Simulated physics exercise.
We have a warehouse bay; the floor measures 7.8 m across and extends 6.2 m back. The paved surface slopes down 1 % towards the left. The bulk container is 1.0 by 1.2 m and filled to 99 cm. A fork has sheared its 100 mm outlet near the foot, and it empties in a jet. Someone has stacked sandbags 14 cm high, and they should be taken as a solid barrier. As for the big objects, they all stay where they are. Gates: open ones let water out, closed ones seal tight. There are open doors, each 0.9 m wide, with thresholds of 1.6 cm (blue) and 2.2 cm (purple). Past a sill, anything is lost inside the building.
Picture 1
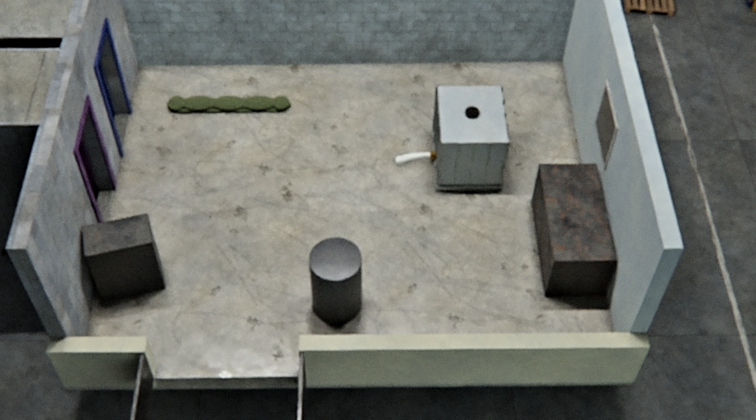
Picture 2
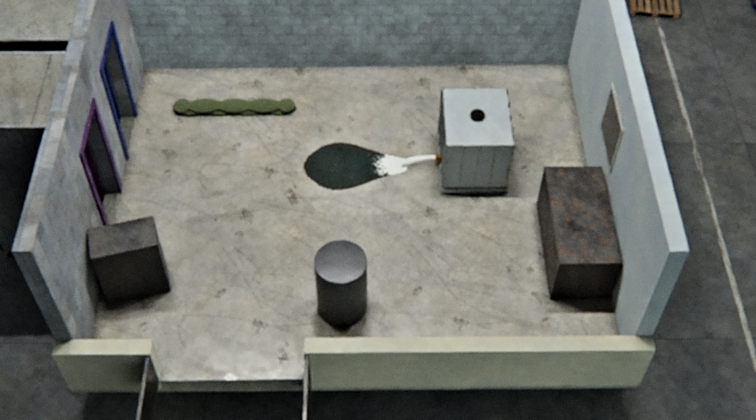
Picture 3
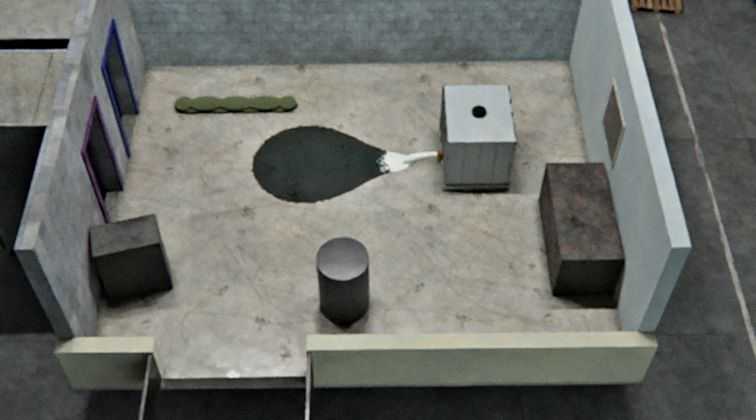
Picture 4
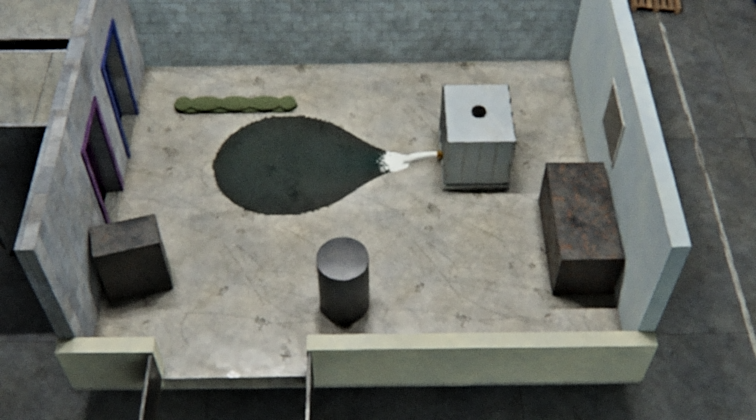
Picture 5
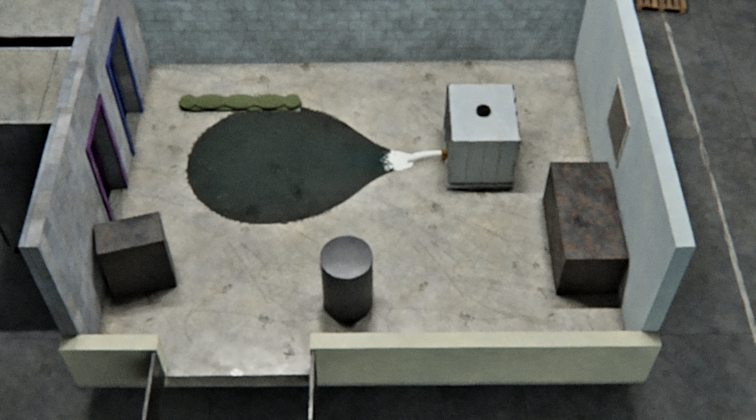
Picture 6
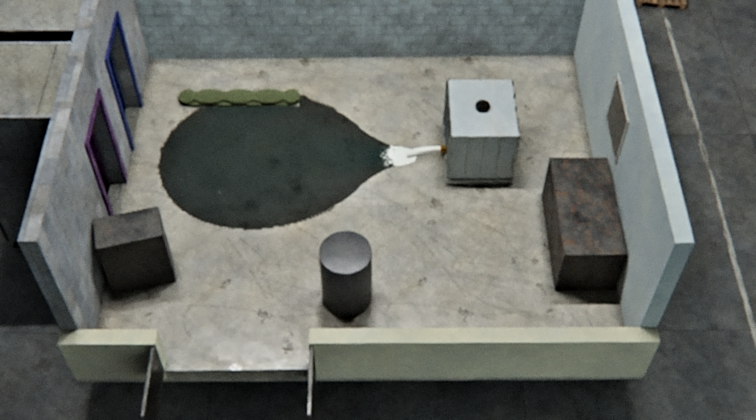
At first, a pale jet starts from a spout low on a grey box-shaped container in a walled bay, and the concrete floor is dry. A dark sheet of water then appears to its left and spreads steadily leftward, widening into a large teardrop that reaches the green sandbags, while the other blocks stay still.
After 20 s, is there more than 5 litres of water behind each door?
Blue door: Yes; purple door: Yes.
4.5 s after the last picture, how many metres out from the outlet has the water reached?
6.0 m.
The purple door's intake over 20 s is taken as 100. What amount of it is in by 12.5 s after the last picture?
60 percent, roughly.
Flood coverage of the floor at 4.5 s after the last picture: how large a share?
The flood covers close to 30 per cent of the floor.
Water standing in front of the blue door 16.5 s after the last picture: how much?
It comes to some 4.0 cm deep at that spot.
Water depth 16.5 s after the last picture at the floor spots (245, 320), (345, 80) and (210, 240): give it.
Depths in turn: Around 0.6 cm, 0.2 cm, 2.0 cm.
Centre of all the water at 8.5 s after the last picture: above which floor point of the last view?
Roughly (207, 168) in the last view.
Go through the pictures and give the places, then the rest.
The jet has just started at (419, 156); the ground is still dry, in the first picture.
The jet leaves at (424, 159); the sheet reaches (307, 169), 2.3 m away, and wets 1.1 m2, in the second picture.
The jet leaves at (426, 156); the sheet reaches (255, 169), 3.2 m away, and wets 2.7 m2, in the third picture.
From the spout at (426, 155) the water has spread over 4.4 m2; its tip is at (218, 178), and it is 1.1 cm deep on average, in the fourth picture.
The jet leaves at (430, 154); the sheet reaches (190, 177), 4.3 m away, and wets 6.0 m2, in the fifth picture.
The jet leaves at (430, 150); the sheet reaches (162, 164), 4.8 m away, and wets 7.6 m2, in the sixth picture.
Then, 1.5 s after the last picture water covers 20 % of the floor and is deepest (5 cm) near (398, 156); blue door 1.6 cm at the sill, 0 L in, purple door not reached.
Then, 4.5 s after the last picture water covers 30 % of the floor and is deepest (5 cm) near (398, 156); blue door 3.5 cm at the sill, 7 L in, purple door 3 cm at the sill, 0 L in.
Then, 8.5 s after the last picture water covers 35 % of the floor and is deepest (6 cm) near (408, 156); blue door 3.6 cm at the sill, 22 L in, purple door 3.9 cm at the sill, 5 L in.
Then, 12.5 s after the last picture water covers 40 % of the floor and is deepest (6 cm) near (408, 156); blue door 3.7 cm at the sill, 37 L in, purple door 3.8 cm at the sill, 13 L in.
Then, 16.5 s after the last picture water covers 45 % of the floor and is deepest (6 cm) near (408, 156); blue door 3.9 cm at the sill, 55 L in, purple door 3.9 cm at the sill, 21 L in.
